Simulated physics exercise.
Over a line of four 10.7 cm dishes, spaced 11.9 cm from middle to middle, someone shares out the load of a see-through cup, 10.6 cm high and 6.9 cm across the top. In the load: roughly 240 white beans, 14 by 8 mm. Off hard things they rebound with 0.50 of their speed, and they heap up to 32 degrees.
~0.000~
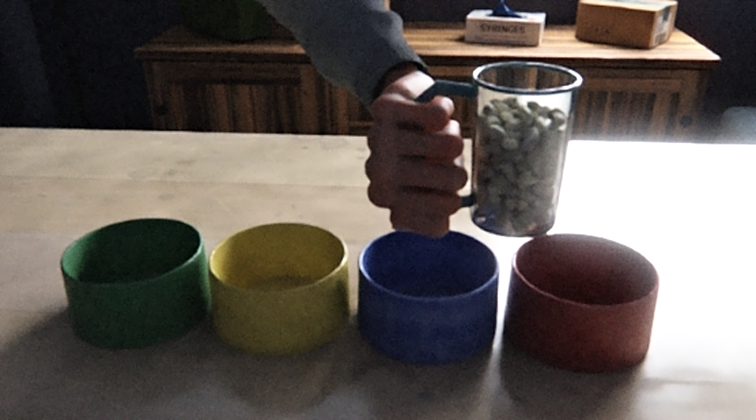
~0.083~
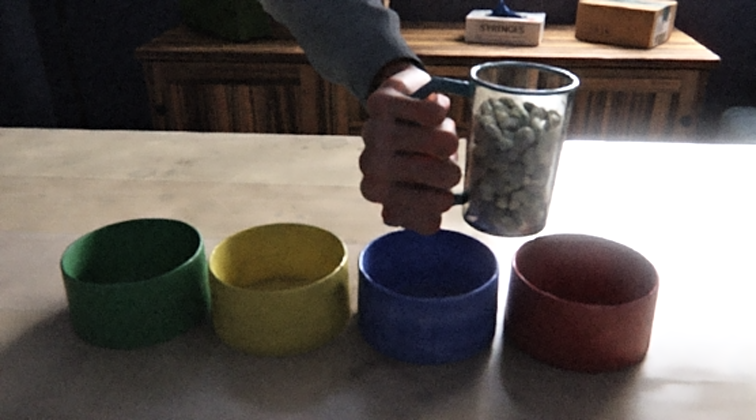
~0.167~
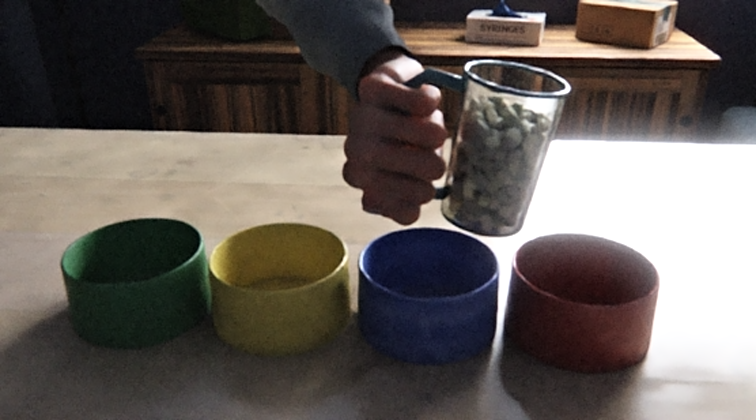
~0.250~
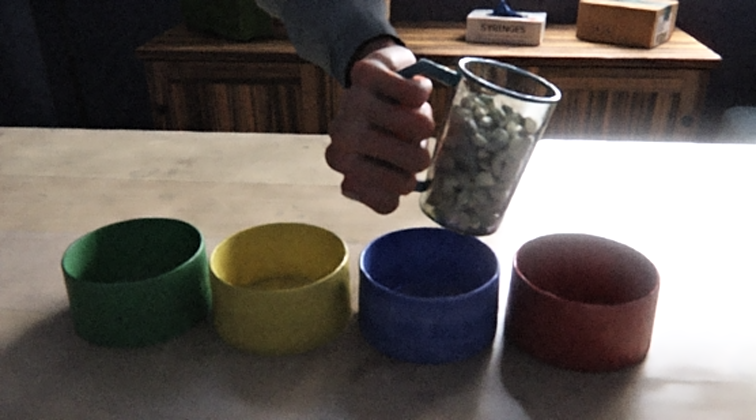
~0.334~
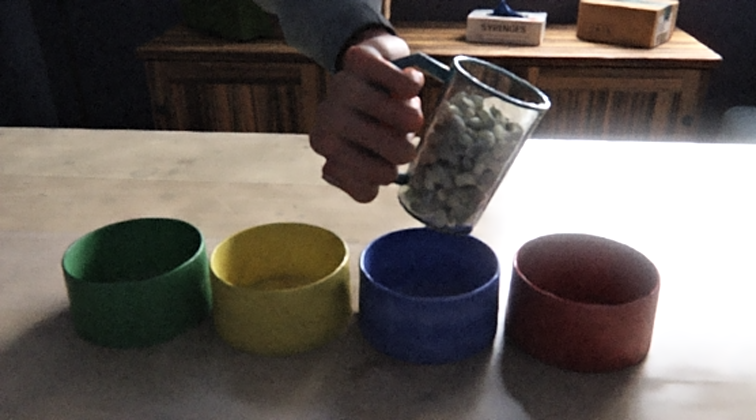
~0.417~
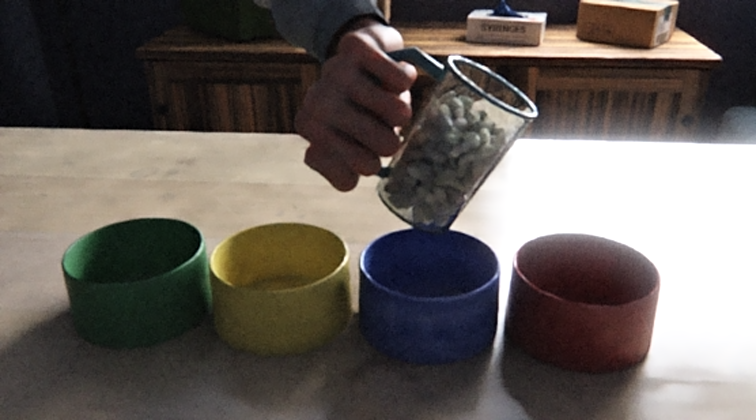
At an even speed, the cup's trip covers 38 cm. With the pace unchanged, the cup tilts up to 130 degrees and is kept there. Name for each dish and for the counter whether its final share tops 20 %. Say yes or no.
Red dish: No, blue dish: No, green dish: No, yellow dish: Yes, counter: No.
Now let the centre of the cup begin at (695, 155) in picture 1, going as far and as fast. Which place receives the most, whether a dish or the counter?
The largest share ends at blue.
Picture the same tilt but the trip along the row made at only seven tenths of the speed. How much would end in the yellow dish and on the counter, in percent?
Yellow: 0; counter: 10.
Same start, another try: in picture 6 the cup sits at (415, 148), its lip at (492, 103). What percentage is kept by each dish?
Red 0, blue 0, green 100, yellow 0.
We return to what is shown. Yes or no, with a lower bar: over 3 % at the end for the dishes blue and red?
With blue that holds, while with red that fails.
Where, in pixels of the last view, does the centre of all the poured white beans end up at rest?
Close to pixel (295, 296).
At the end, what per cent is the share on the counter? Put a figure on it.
The share comes to some 10 percent.
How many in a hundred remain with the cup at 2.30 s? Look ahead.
About 0 per cent.
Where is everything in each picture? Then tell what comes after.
Cup at (519, 151), tilt 0 degrees, lip at (578, 79), moved 0.0 cm; middle of the pieces at (523, 169); red dish at (584, 267); blue dish at (429, 261); yellow dish at (278, 255); green dish at (133, 249), in the first frame.
Cup at (513, 151), tilt 2 degrees, lip at (575, 81), moved 0.4 cm; middle of the pieces at (517, 169), in the second frame.
Cup at (498, 151), tilt 9 degrees, lip at (567, 87), moved 1.5 cm; middle of the pieces at (500, 169), in the third frame.
Cup at (483, 150), tilt 16 degrees, lip at (557, 95), moved 2.6 cm; middle of the pieces at (483, 168), in the fourth frame.
Cup at (467, 149), tilt 23 degrees, lip at (547, 103), moved 3.7 cm; middle of the pieces at (465, 168), in the fifth frame.
Cup at (451, 149), tilt 29 degrees, lip at (535, 112), moved 4.9 cm; middle of the pieces at (447, 167); red dish at (585, 267); blue dish at (430, 261); yellow dish at (279, 255); green dish at (135, 249). Its pace works out near 85 degrees a second; the hand travels 14 cm a second, in the sixth frame.
After 1.55 s, tilt 123 degrees; cup holds 55 %, blue 5 %, yellow 30 %.
After 2.30 s, tilt 130 degrees; cup holds 0 %, blue 5 %, yellow 85 %.
Then, at 3.08 s, tilt 130 degrees; cup holds 0 %, blue 5 %, yellow 85 %.
By 3.4 s all is still; red 0 %, blue 5 %, green 0 %, yellow 85 %, counter 10 %.
